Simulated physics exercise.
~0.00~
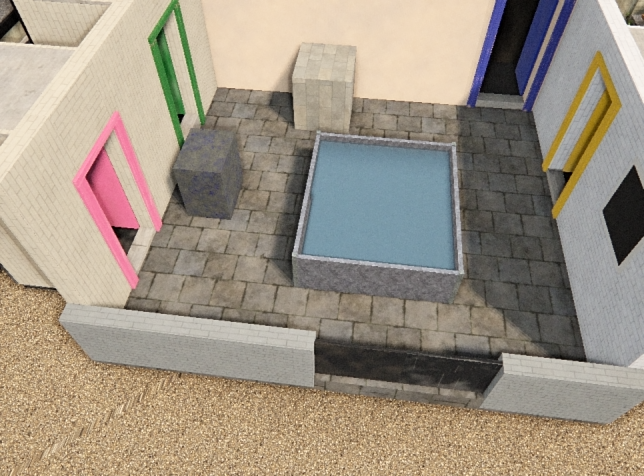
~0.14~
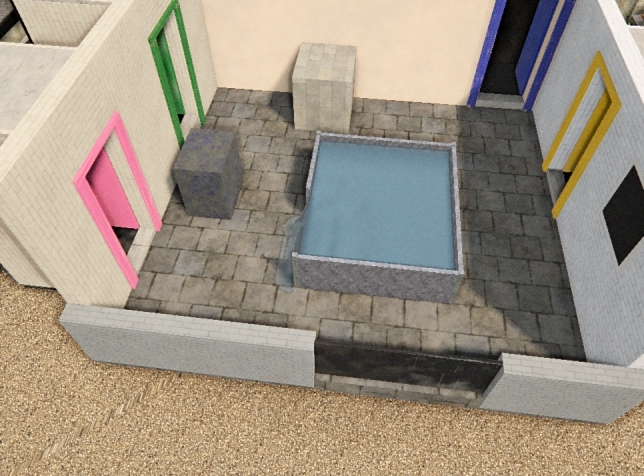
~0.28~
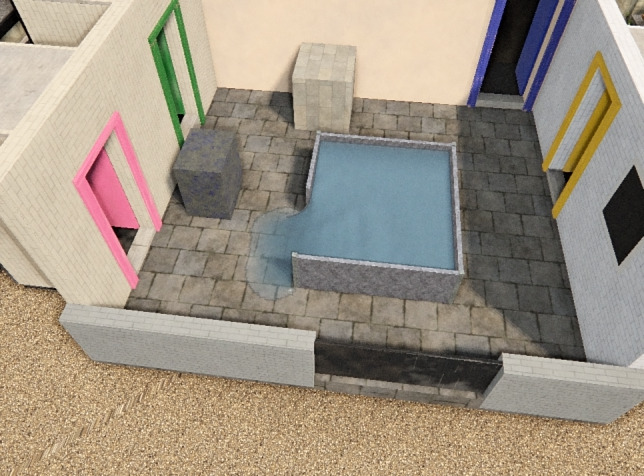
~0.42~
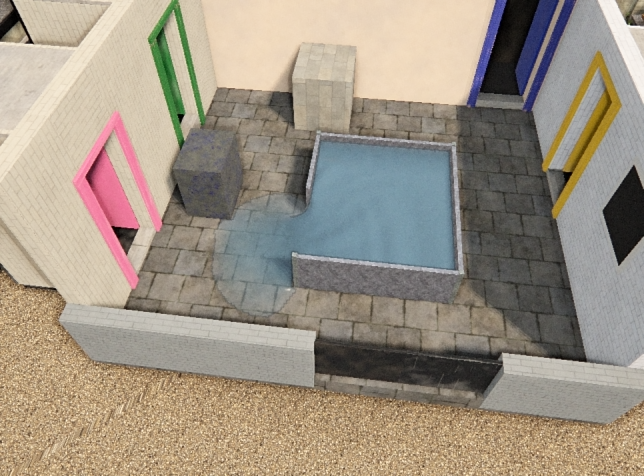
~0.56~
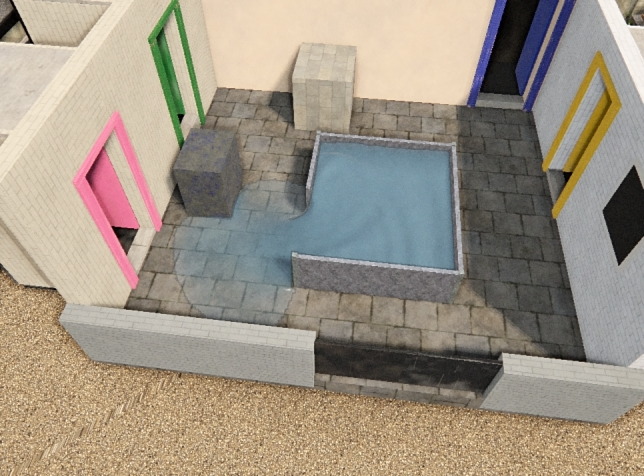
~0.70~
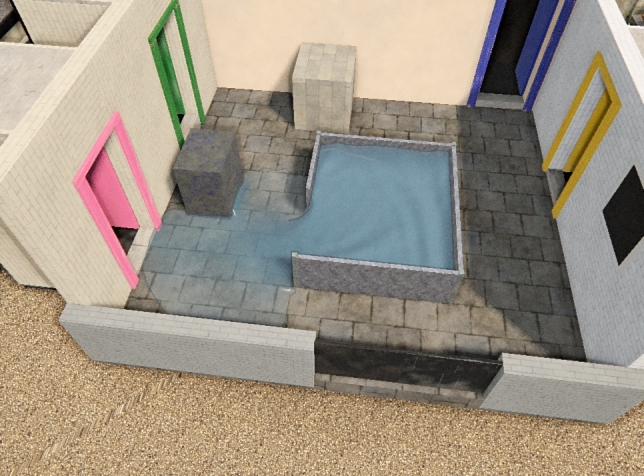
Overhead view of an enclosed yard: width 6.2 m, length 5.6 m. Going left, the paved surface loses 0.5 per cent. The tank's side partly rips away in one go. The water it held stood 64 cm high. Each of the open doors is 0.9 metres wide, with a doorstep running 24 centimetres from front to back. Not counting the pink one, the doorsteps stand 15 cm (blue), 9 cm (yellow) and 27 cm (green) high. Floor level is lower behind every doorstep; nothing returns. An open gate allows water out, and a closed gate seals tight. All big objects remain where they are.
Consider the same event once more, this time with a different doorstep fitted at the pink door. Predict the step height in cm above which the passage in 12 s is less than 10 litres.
About 37 cm of height.
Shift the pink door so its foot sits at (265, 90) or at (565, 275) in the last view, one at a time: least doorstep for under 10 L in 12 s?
18 and 7.5 cm.
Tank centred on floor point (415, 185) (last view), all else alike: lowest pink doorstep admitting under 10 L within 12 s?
At least some 23 centimetres tall.
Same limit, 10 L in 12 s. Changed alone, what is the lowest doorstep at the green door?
At green, roughly 9.0 cm.
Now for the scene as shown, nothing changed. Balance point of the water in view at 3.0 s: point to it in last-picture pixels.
The water is centred near (302, 231).
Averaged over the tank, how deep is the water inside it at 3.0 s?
It averages roughly 31 centimetres.
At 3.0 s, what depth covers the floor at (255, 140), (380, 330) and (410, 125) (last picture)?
Depth: About 3, 0, 0 cm.
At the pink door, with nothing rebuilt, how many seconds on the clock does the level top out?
It peaks around 2.2 s.
After 1.4 s water covers 25 % of the floor, deepest (41 cm) near (112, 337); 23 cm at the pink door, 87 litres in over its 8 cm doorstep.
After 3.0 s water covers 45 % of the floor, deepest (33 cm) near (161, 223); 31 cm at the pink door, 425 litres in over its 8 cm doorstep.
After 12.0 s water covers 100 % of the floor, deepest (13 cm) near (145, 260); 13 cm at the pink door, 878 litres in over its 8 cm doorstep.
At the pink door as built, the water arrived by 0.7 s and peaked near 38 cm at 2.2 s.
Run again over the same 12 s with other heights there, 57 litres in over 30 cm, 3 litres over 40 cm. The limit of 10 litres is kept from about 37 cm up.
